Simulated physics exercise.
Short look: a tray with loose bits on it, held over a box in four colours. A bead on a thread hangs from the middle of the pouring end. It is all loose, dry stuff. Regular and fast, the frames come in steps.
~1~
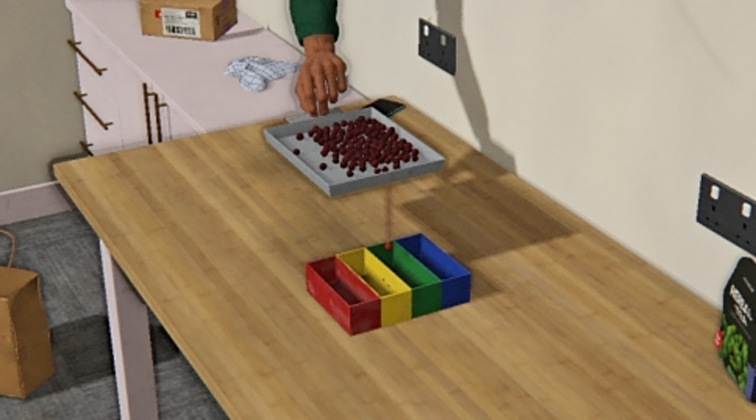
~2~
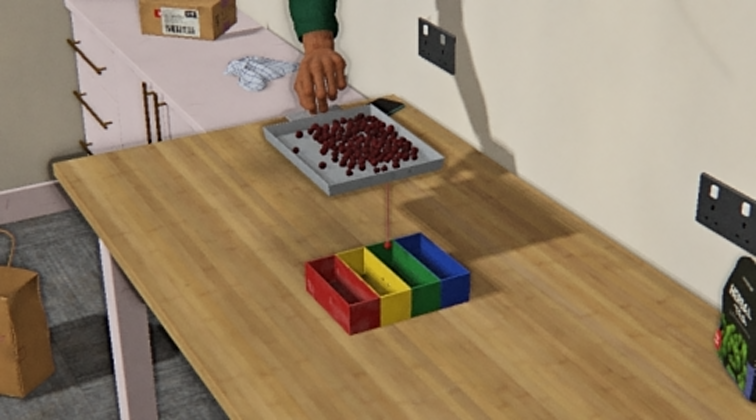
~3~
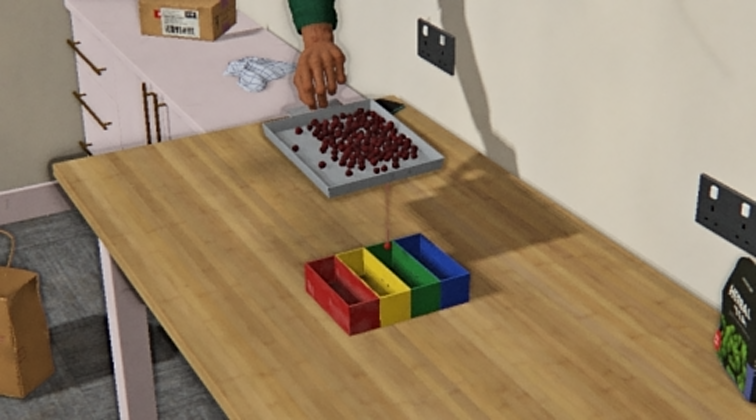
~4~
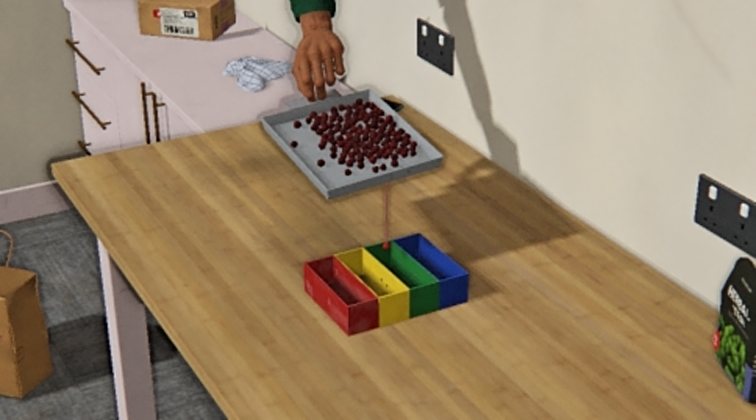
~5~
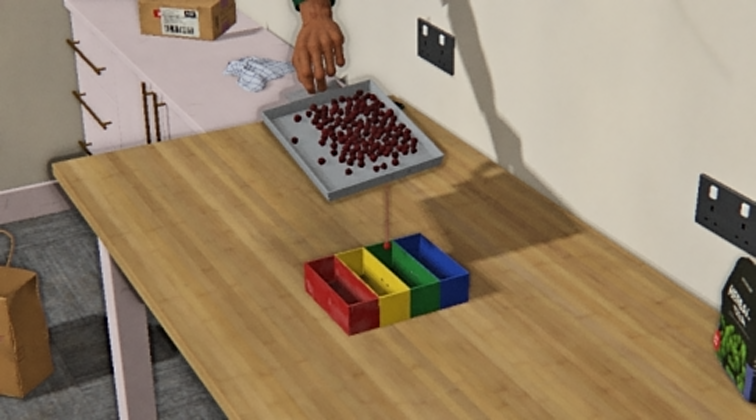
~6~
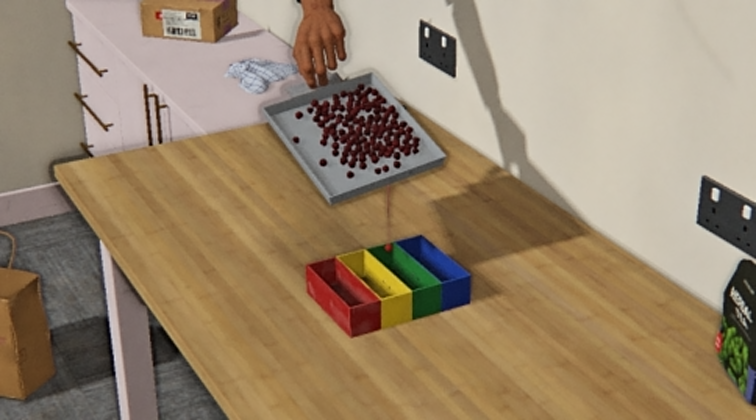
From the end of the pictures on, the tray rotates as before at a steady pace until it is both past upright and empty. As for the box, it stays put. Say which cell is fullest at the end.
The red cell is fullest at the end.
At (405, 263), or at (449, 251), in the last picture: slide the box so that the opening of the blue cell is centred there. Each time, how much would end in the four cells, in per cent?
Result: 100 % and 60 %.
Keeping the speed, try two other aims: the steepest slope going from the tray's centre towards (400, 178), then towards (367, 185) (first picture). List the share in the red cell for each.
Respectively close to 0 and 20 in a hundred.
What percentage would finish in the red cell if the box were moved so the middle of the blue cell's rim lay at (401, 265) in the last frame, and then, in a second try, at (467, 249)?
You'd end up with around 10 per cent and then around 20 per cent.
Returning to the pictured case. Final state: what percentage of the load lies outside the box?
That comes to some 10 per cent.
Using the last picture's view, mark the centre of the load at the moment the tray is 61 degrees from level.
(358, 160).
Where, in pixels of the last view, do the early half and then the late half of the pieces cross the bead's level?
It passes near (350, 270) first and then near (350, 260).
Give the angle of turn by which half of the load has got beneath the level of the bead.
Angle: Close to 105°.
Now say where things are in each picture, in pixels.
Corners of the pouring end at (330, 184) and (442, 158), level; middle of the load at (368, 144), dried cherries; bead on its thread at (389, 246); red cell at (365, 314); yellow cell at (396, 305); green cell at (426, 297); blue cell at (456, 289), in the first picture.
Corners of the pouring end at (330, 184) and (441, 157), level; middle of the load at (368, 143), in the second picture.
Corners of the pouring end at (329, 186) and (441, 157), tipped barely, lowest at the left corner; middle of the load at (367, 140), in the third picture.
Corners of the pouring end at (328, 188) and (440, 156), tipped a little, lowest at the left corner; middle of the load at (366, 135), in the fourth picture.
Corners of the pouring end at (329, 191) and (441, 154), tipped a little, lowest at the left corner; middle of the load at (367, 130), in the fifth picture.
Corners of the pouring end at (331, 195) and (442, 155), tipped clearly, lowest at the left corner; middle of the load at (368, 128); red cell at (365, 316); yellow cell at (396, 307); green cell at (426, 299); blue cell at (456, 291), in the sixth picture.
Soon, tray tipped steeply; nearly all on the tray; a stray few falling or outside the box.
A while on, tray tipped past a quarter turn; about a third on the tray; a small part in the red cell; a small part in the yellow cell; a stray few in the green cell; about a third falling or outside the box.
Towards the end, tray tipped past a quarter turn; about half in the red cell; about a third in the yellow cell; a small part in the green cell; a small part falling or outside the box.
Finally, tray tipped past a quarter turn; about half in the red cell; about a third in the yellow cell; a small part in the green cell; none in the blue cell; a small part outside the box.
